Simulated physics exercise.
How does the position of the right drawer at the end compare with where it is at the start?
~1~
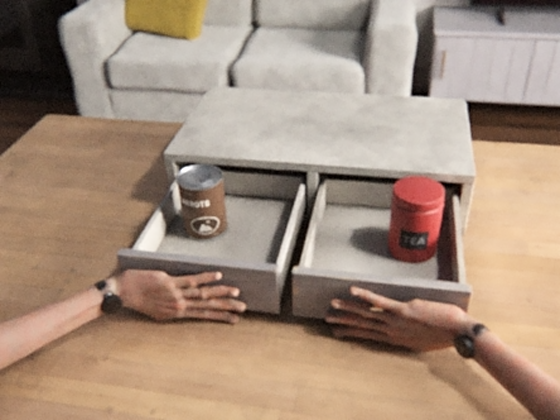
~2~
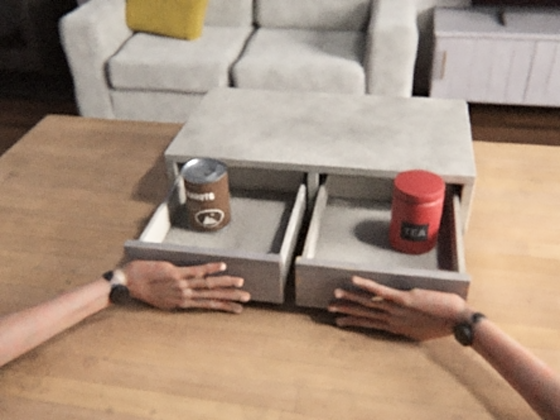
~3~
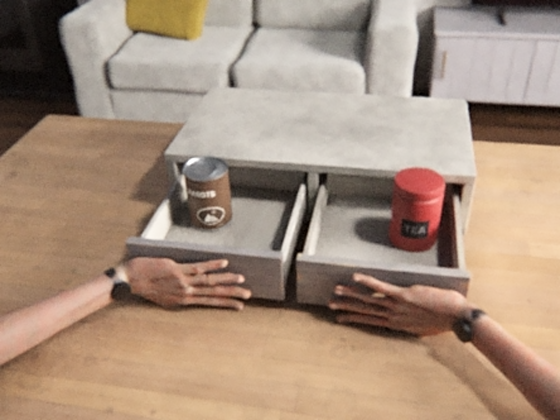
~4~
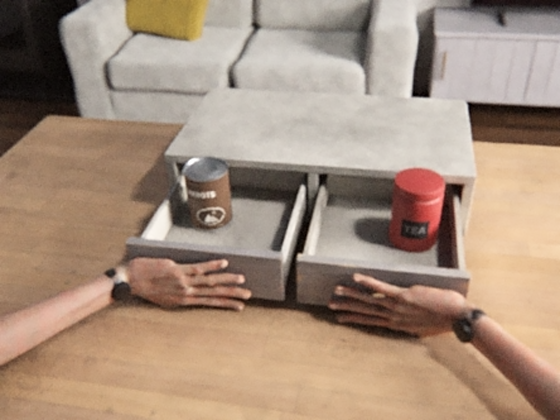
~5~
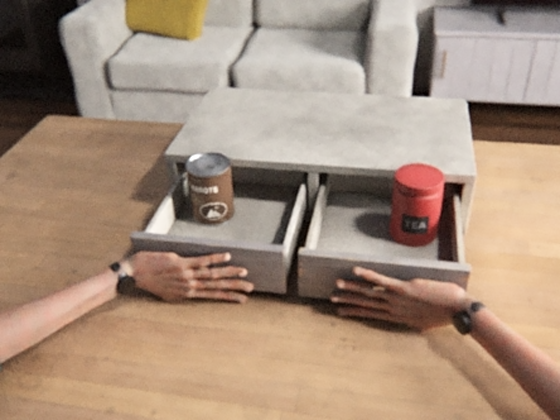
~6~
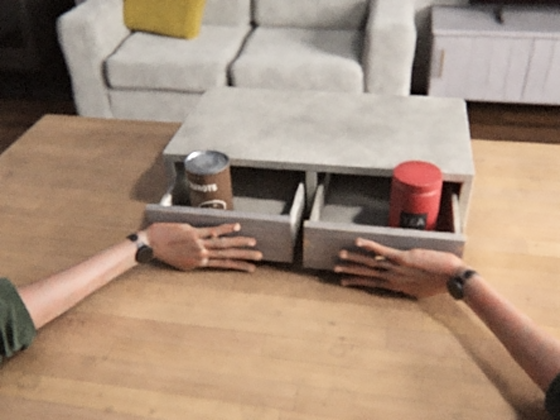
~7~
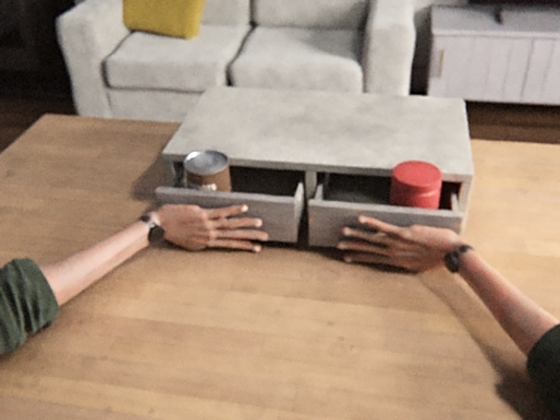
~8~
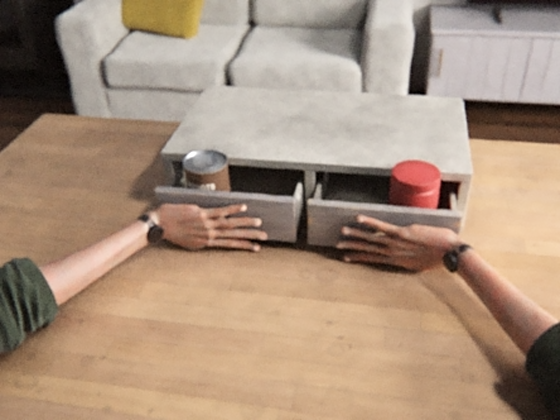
At the start the right drawer is pulled well out towards the viewer, while at the end it sits further back in the chest, though still partly open.
